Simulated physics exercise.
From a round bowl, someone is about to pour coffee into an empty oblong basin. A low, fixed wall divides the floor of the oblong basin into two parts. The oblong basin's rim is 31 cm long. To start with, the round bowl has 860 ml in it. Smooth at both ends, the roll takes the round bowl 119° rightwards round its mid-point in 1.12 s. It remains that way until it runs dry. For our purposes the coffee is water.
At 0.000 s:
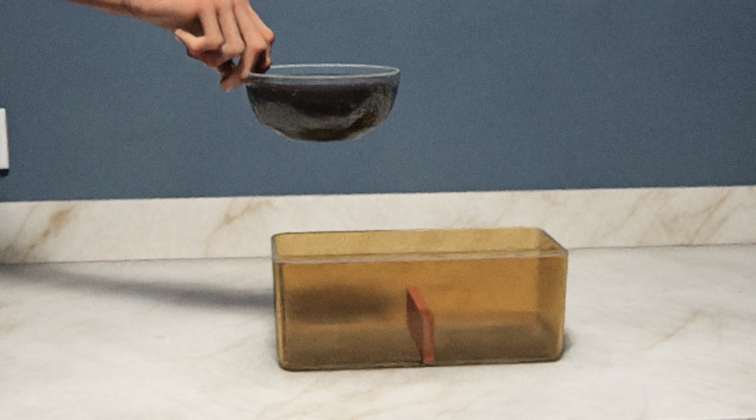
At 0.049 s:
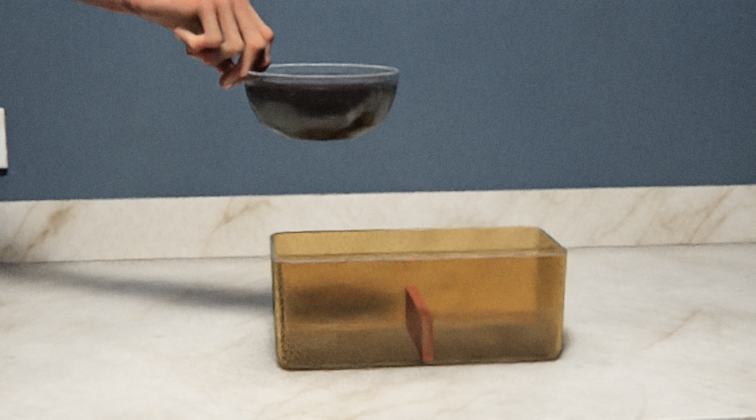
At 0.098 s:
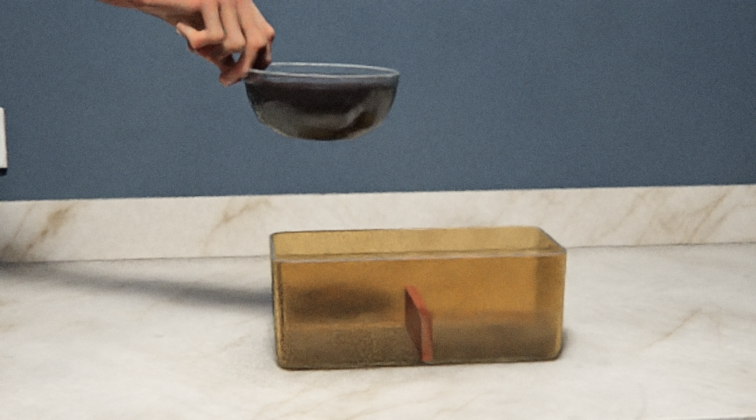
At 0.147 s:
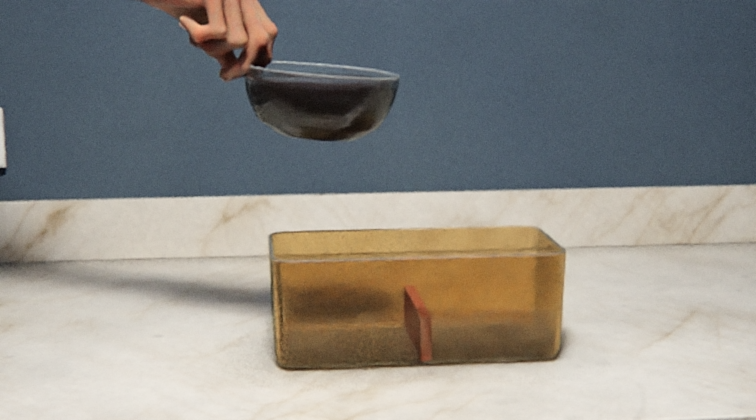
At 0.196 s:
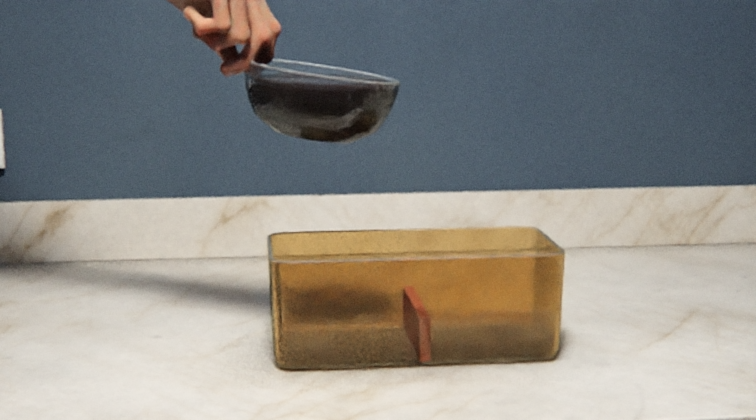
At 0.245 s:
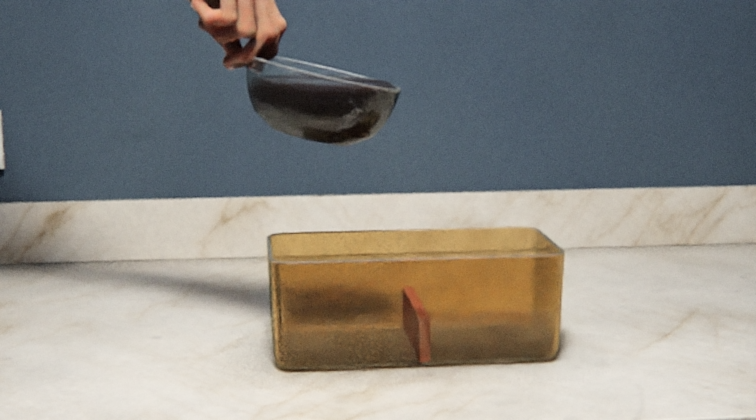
On a marble counter against a blue wall, a hand held a clear round bowl of dark liquid above an amber oblong basin with a small red divider, then slowly tilted the bowl slightly rightwards.
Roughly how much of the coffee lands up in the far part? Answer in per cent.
Around 77 %.
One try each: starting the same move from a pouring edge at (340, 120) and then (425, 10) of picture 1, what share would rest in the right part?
Try 1: 10 %; try 2: 85 %.
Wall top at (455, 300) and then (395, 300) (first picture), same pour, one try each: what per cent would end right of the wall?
First 50, then 85 per cent.
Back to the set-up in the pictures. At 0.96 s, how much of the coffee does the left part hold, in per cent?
I'd put it at close to 20 %.
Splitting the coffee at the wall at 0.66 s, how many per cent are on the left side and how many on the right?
About 1 left, 30 right.
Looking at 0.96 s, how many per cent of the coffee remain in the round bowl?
0 in a hundred, give or take.
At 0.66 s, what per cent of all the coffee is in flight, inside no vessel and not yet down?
Some 42 % is the figure.
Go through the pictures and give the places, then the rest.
In the first picture, tilt 0°; pouring edge (398, 72); surface from (249, 81) to (395, 80); the oblong basin's rim runs from (273, 249) to (554, 242); the wall's top is at (420, 302).
In the second picture, tilt 1°; pouring edge (397, 72); surface from (248, 80) to (394, 79).
In the third picture, tilt 2°; pouring edge (397, 74); surface from (248, 79) to (393, 81).
In the fourth picture, tilt 5°; pouring edge (397, 78); surface from (248, 78) to (394, 82).
In the fifth picture, tilt 9°; pouring edge (398, 83); surface from (249, 79) to (394, 83).
In the sixth picture, tilt 14°; pouring edge (398, 90); surface from (250, 80) to (396, 85).
After 0.66 s the tilt is 76° and 28 per cent is still to pour, 1 is left of the wall and 29 right of it.
After 0.96 s the tilt is 113° and 0 per cent is still to pour, 20 is left of the wall and 77 right of it.
After 1.28 s the tilt is 119° and 0 per cent is still to pour, 22 is left of the wall and 77 right of it.
After 1.62 s the tilt is 119° and 0 per cent is still to pour, 22 is left of the wall and 77 right of it.
In the end 22 per cent lies left of the wall, 77 right of it and 1 outside.
